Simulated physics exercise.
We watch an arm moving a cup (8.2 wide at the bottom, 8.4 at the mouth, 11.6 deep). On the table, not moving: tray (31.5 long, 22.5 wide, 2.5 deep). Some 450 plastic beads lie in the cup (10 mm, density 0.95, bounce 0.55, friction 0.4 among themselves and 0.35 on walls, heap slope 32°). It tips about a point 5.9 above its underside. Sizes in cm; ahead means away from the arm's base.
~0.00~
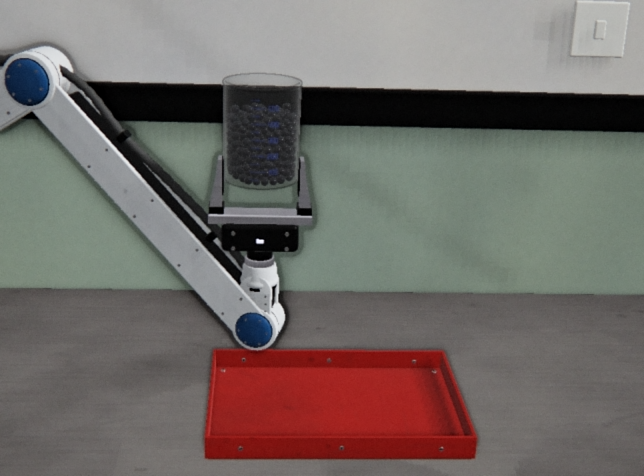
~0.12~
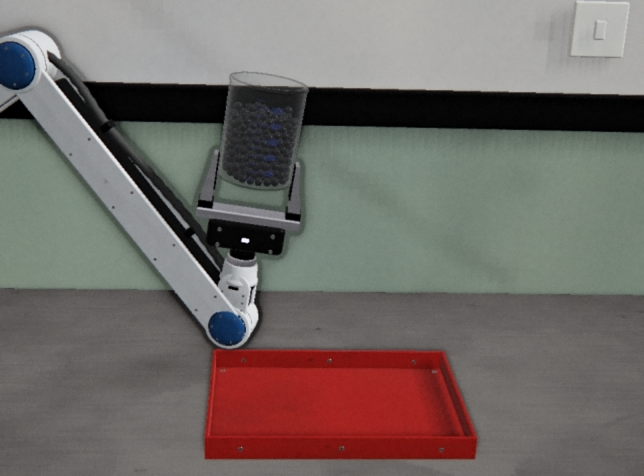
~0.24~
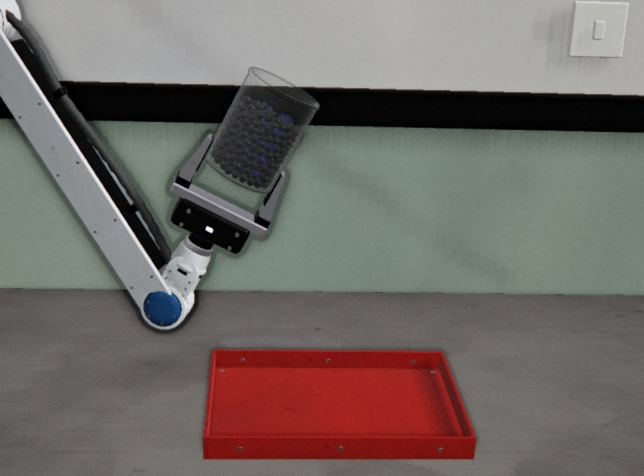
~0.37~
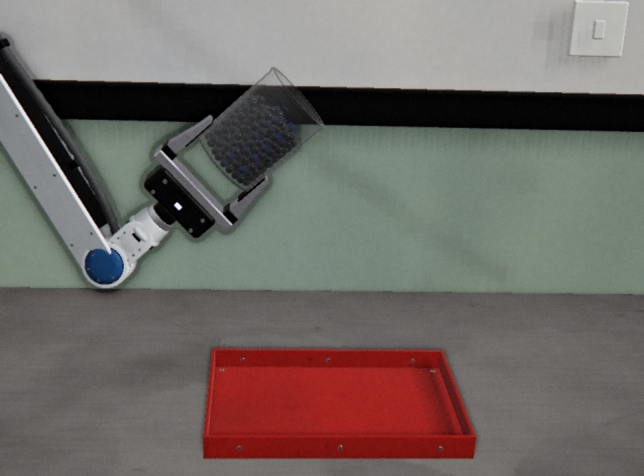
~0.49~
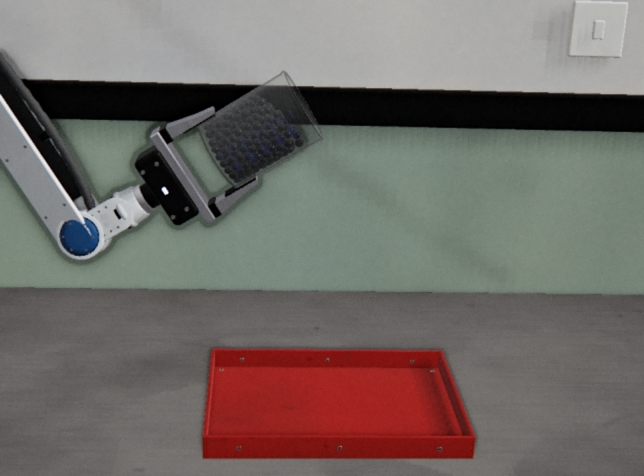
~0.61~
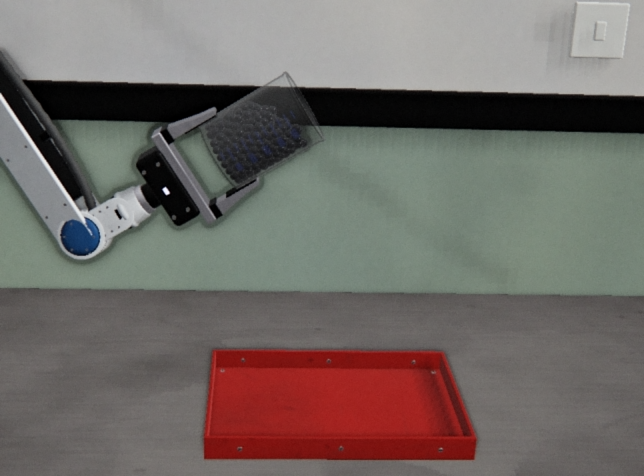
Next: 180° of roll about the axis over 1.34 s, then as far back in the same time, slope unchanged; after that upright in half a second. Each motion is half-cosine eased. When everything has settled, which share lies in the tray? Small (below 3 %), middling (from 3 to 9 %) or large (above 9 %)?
In the tray the share is small, below 3 %.
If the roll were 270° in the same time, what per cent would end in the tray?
In that case some 0 per cent.
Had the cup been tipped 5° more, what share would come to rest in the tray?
It would be near 5 per cent.
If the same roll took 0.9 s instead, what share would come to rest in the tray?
Then about 0 per cent.
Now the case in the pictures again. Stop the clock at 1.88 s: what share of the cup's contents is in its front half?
About 45 per cent.
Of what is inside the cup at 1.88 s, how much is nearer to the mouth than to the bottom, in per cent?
Roughly 30 per cent.
By 1.88 s, tipped 58°, highest piece 40 above the table; 447 in the cup.
By 3.15 s, tipped 58°, highest piece 40 above the table; 447 in the cup.
By 3.99 s, upright, highest piece 41 above the table; 447 in the cup.
By 4.69 s, upright, highest piece 41 above the table; 447 in the cup.
Final count, 447 in the cup. That is 0 % in the tray.
